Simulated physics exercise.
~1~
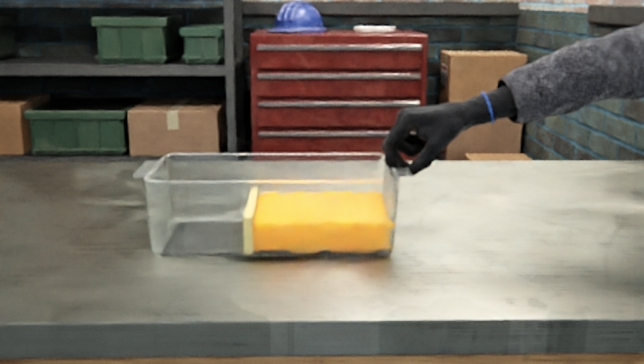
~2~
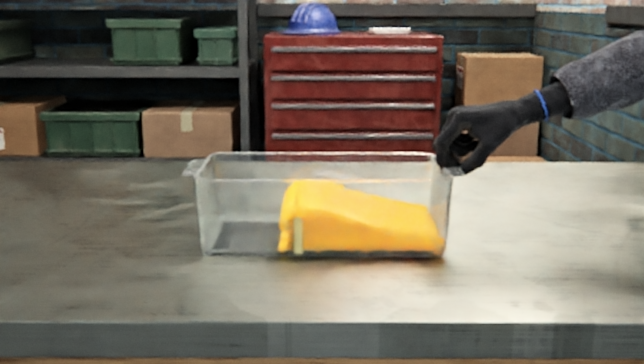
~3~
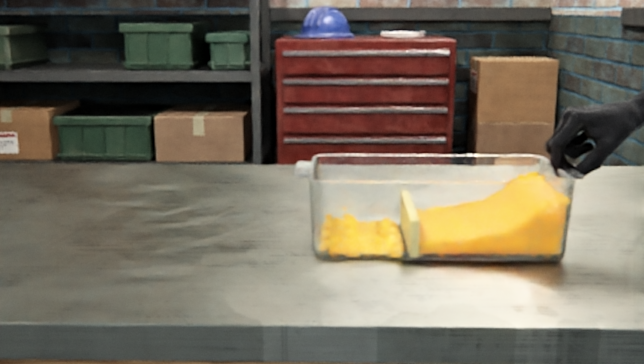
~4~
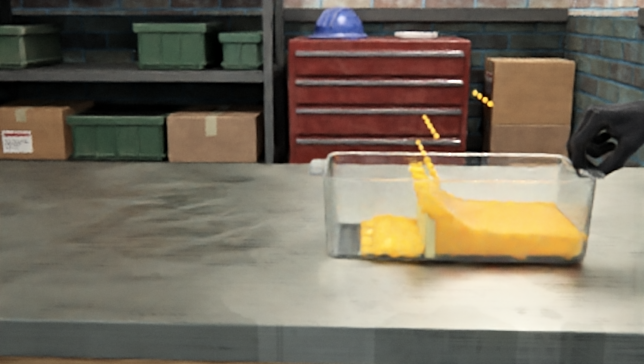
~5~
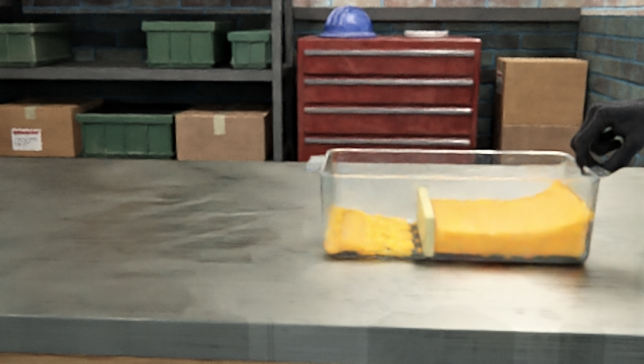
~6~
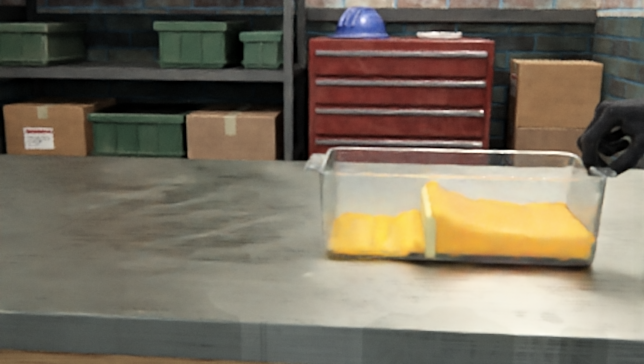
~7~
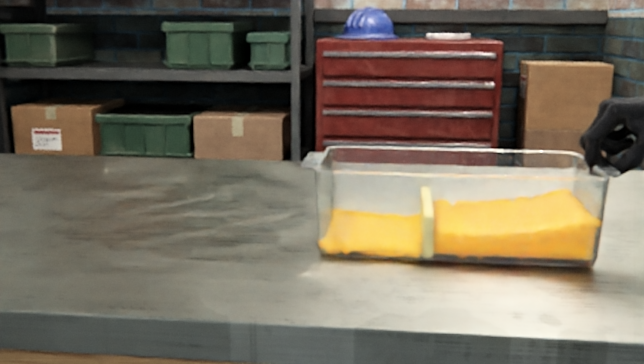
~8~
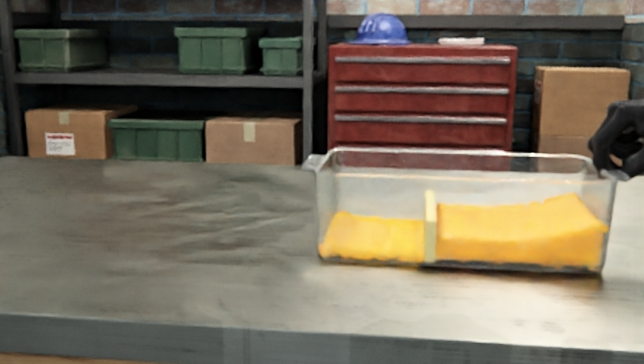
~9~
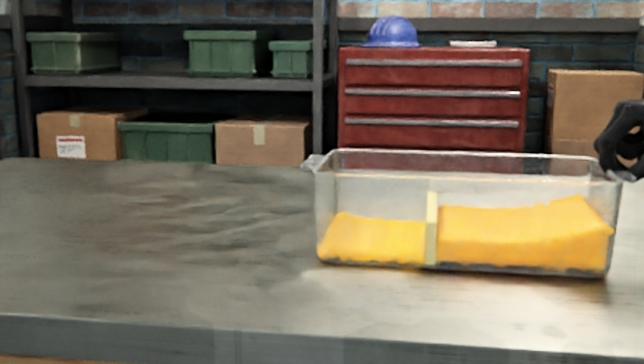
Yellow liquid surging over the divider of a clear tub as a gloved hand pulls it right, then settling on both sides.
